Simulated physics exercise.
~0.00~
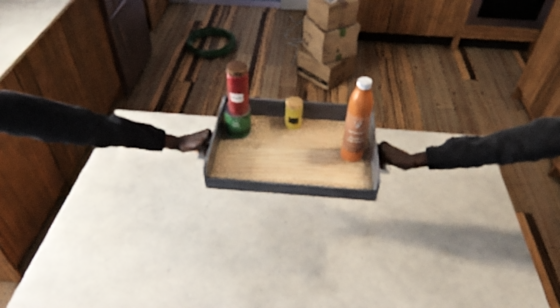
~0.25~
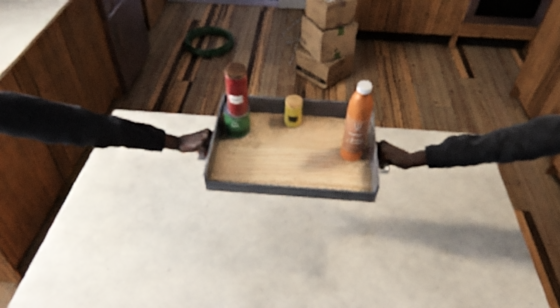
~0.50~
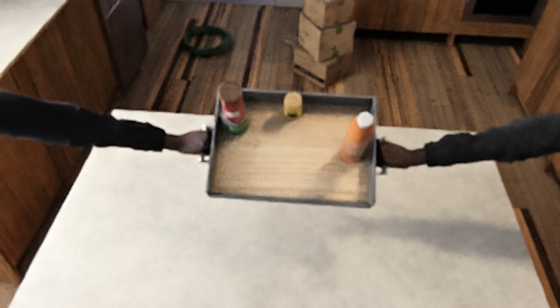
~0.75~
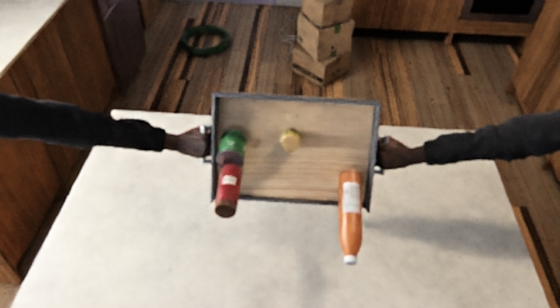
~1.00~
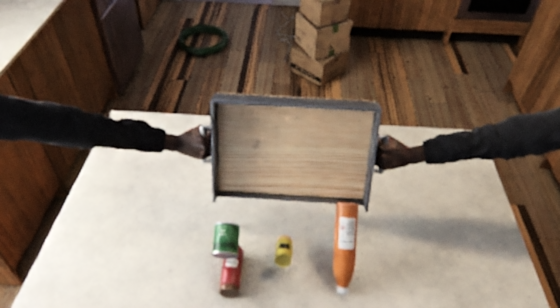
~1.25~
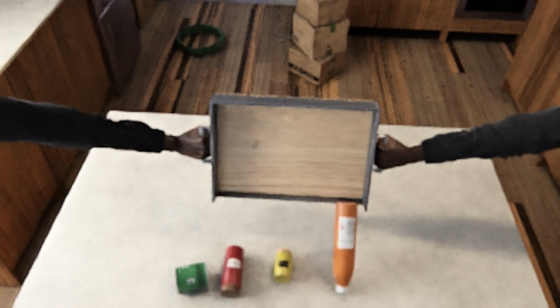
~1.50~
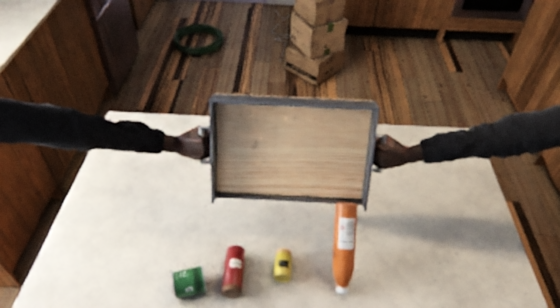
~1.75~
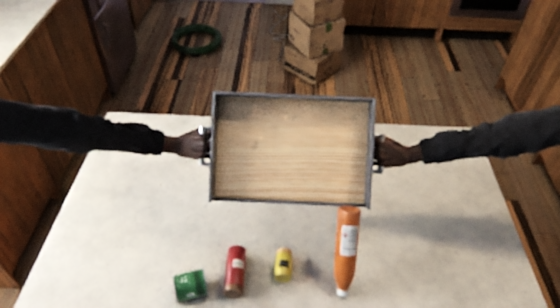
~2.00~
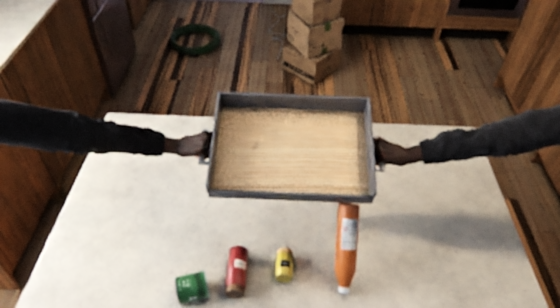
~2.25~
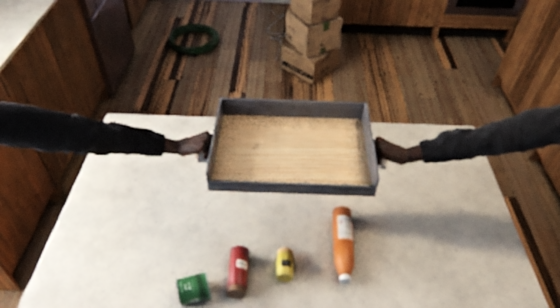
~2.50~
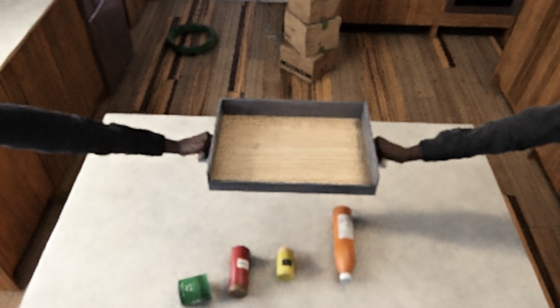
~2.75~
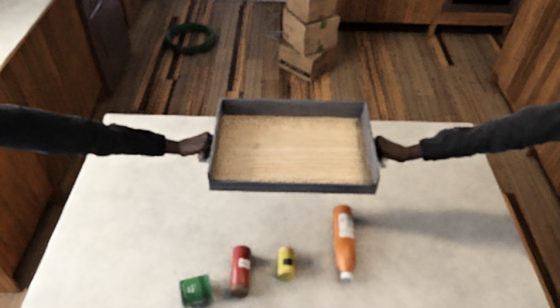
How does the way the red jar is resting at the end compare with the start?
At the start the red jar was standing upright, and by the end it was lying on its side on the counter.
